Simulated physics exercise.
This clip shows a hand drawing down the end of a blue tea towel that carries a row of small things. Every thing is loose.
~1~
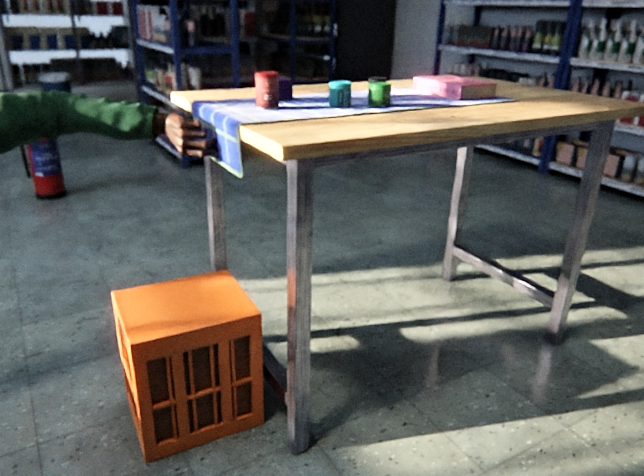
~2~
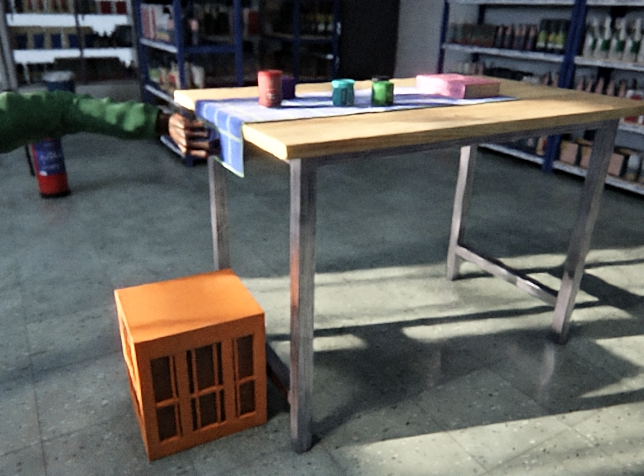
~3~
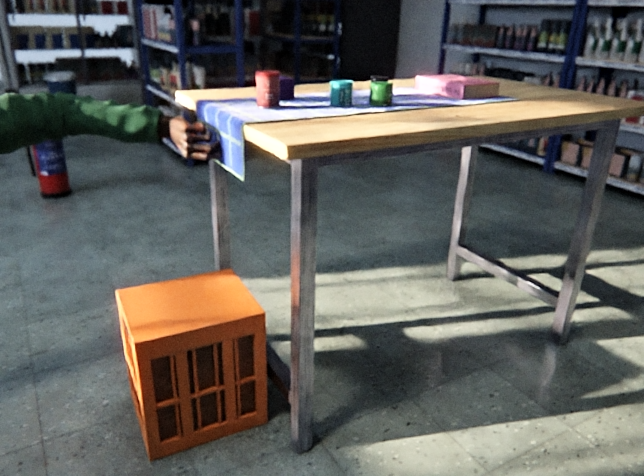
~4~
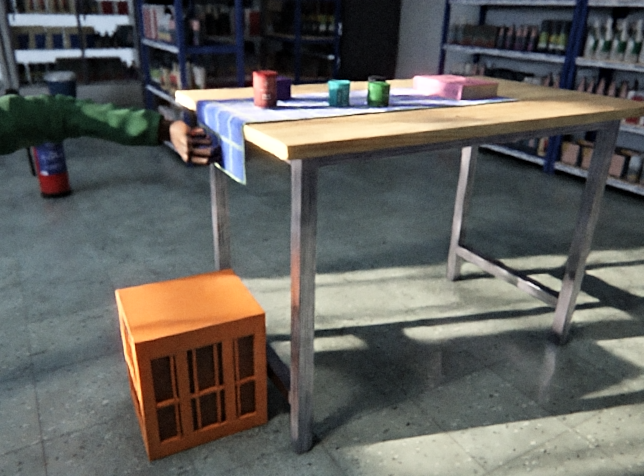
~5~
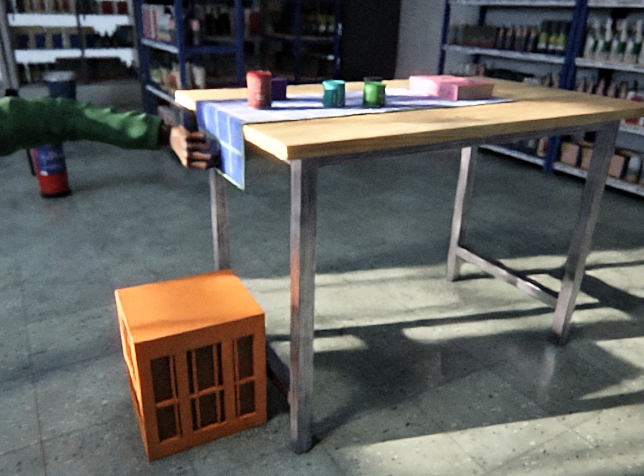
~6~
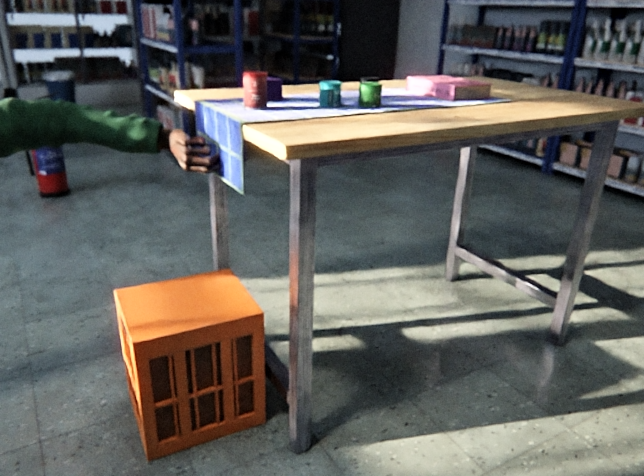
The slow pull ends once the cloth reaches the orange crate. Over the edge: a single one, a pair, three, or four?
I expect three of them not to stay on top.
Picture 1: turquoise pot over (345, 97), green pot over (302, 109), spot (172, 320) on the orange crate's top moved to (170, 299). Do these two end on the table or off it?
Observed: Turquoise pot remains seated; green pot departs.
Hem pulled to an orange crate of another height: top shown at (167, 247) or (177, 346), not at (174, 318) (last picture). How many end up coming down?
The first gives 1, the second 4.
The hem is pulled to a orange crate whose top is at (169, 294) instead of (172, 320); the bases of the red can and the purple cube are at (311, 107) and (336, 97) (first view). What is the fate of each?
The red can tumbles off, the purple cube stays on.
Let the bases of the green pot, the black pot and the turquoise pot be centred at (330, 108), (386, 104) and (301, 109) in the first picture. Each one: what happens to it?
Green pot: Off; black pot: Still on; turquoise pot: Off.
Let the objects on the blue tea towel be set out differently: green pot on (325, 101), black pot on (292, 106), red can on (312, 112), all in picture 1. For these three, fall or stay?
The green pot falls; the black pot comes down; the red can comes down.
Soon after, hem near (220, 232); red can gone.
After that, hem near (220, 276); red can and purple cube gone.
And then, hem on the crate; red can, purple cube and turquoise pot gone.
In the end, hem on the crate; red can, purple cube and turquoise pot gone. The table loses three.
